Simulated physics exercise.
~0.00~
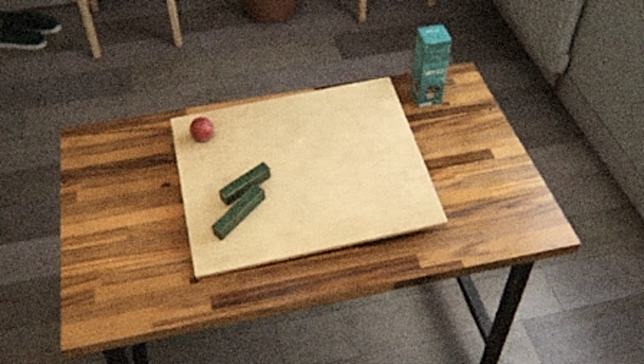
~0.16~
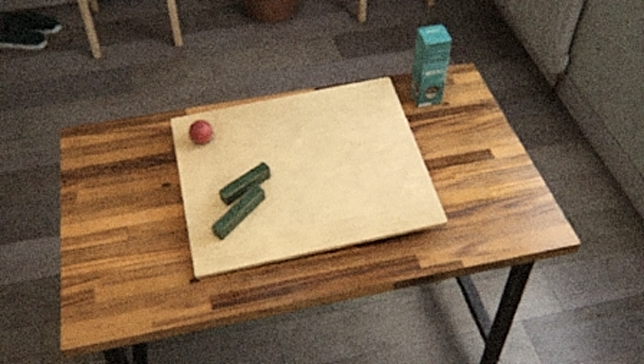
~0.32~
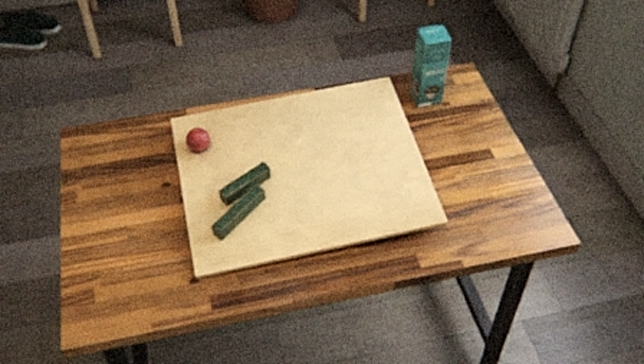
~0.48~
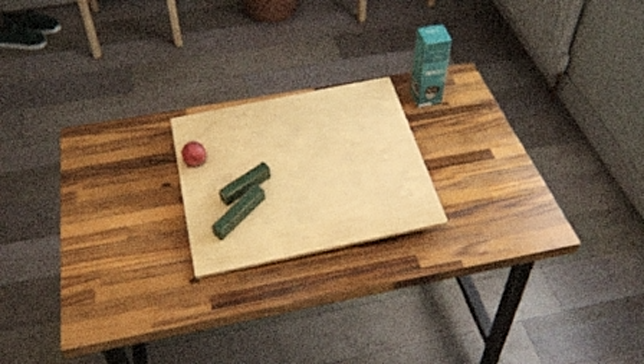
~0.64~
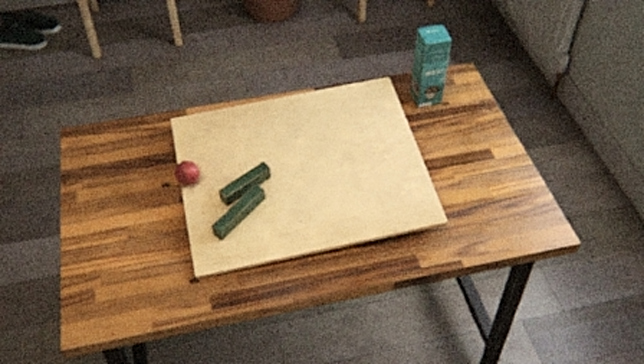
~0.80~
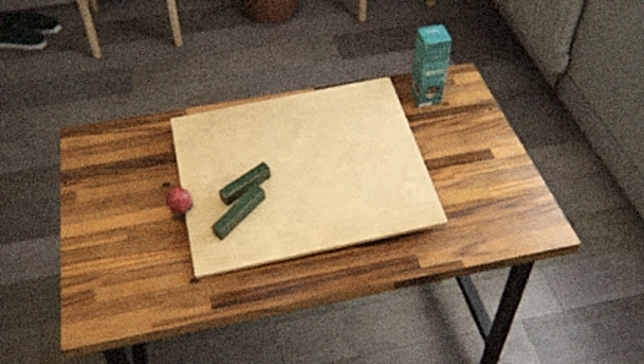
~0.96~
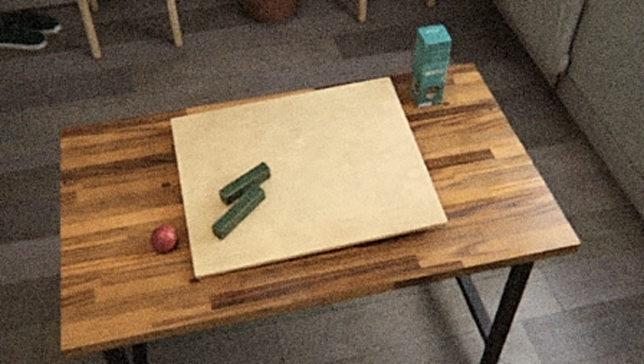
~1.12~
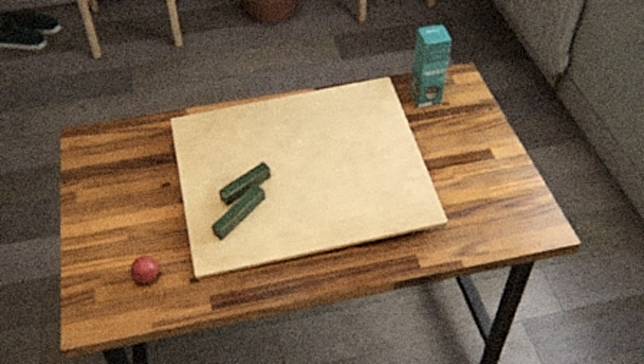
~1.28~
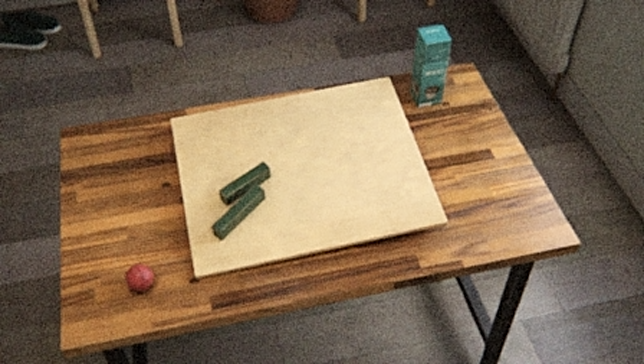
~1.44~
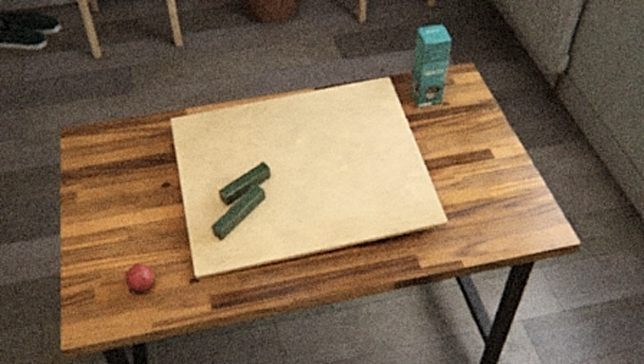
On a wooden table, a red ball rolled slowly down a pale tilted board, slipped over its left edge and came to rest near the table's front left corner, while two green blocks and a turquoise carton stayed where they were.
